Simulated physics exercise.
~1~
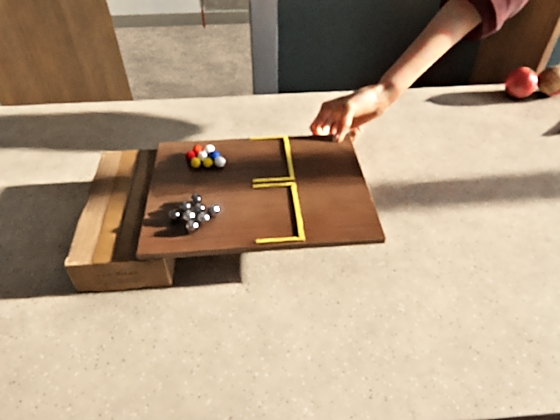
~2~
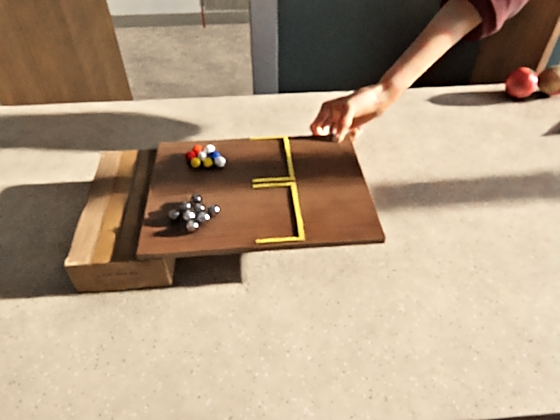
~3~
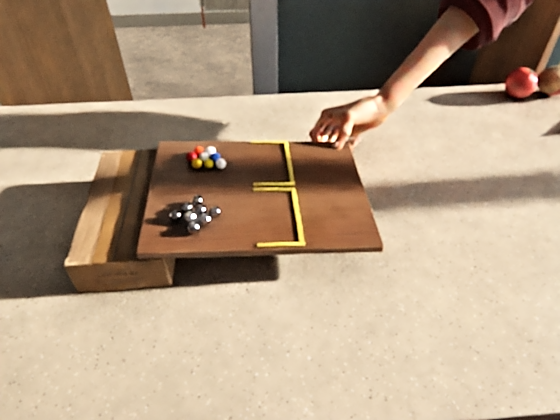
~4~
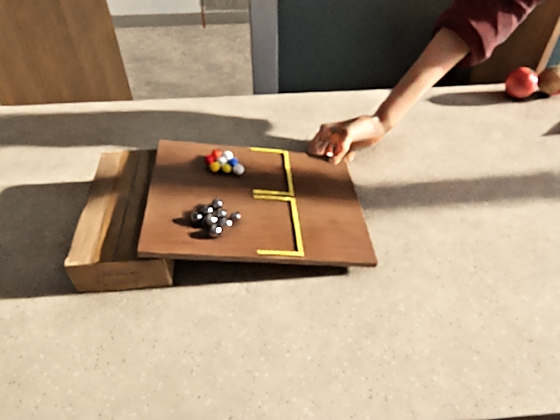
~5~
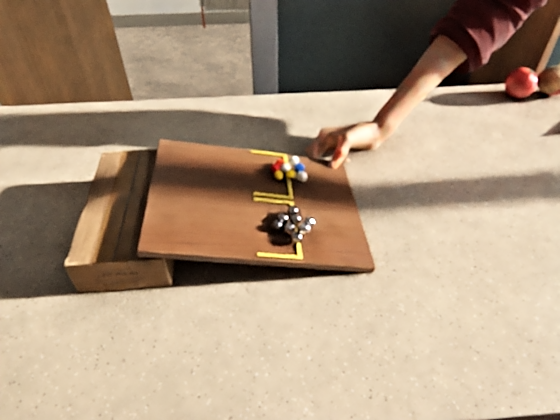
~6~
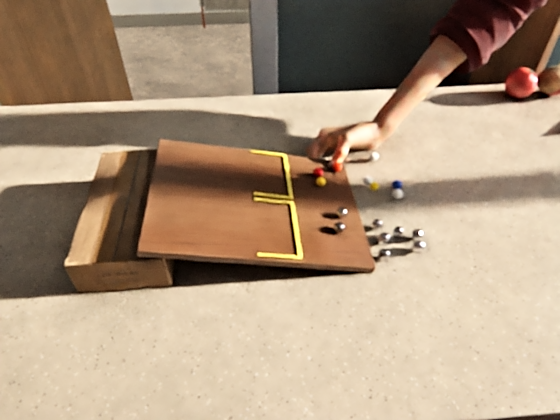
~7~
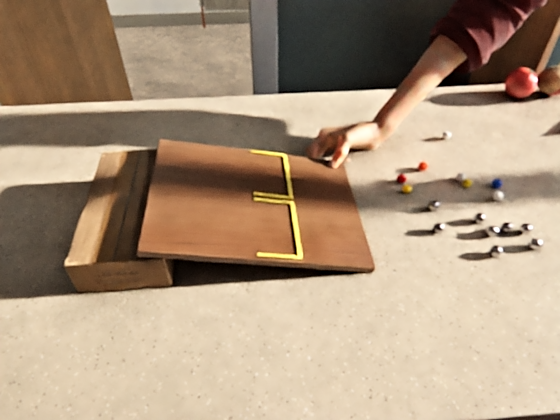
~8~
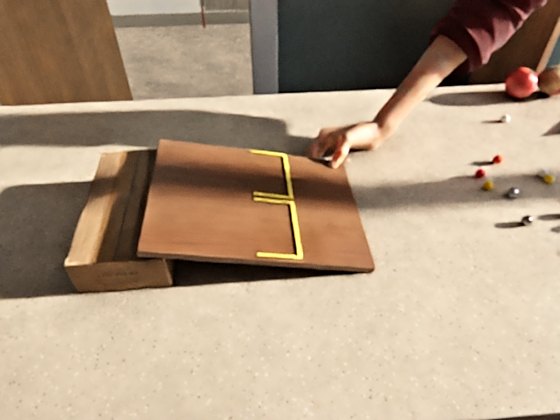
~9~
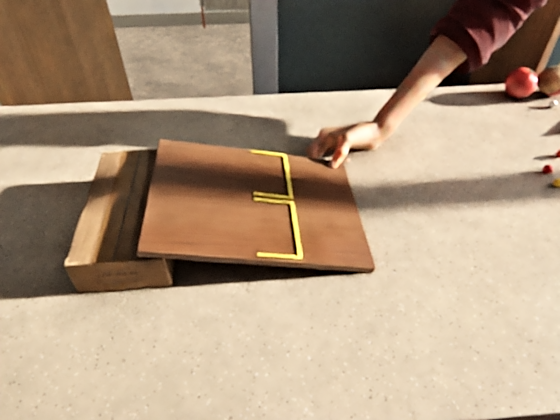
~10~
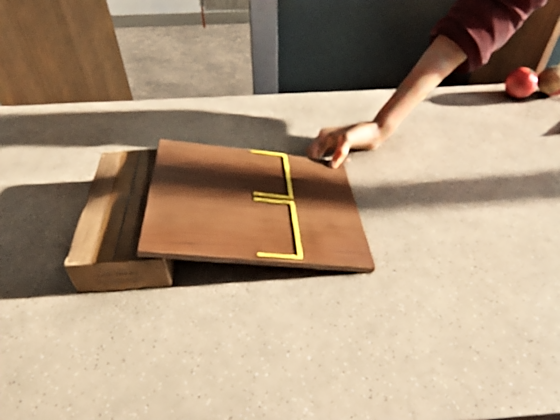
On a pale speckled counter, a hand lowers the right end of a brown board propped on a wooden box, and a cluster of colourful balls and another of dark metallic ones roll right past yellow barriers, off the board and out of view, leaving it tilted and empty.
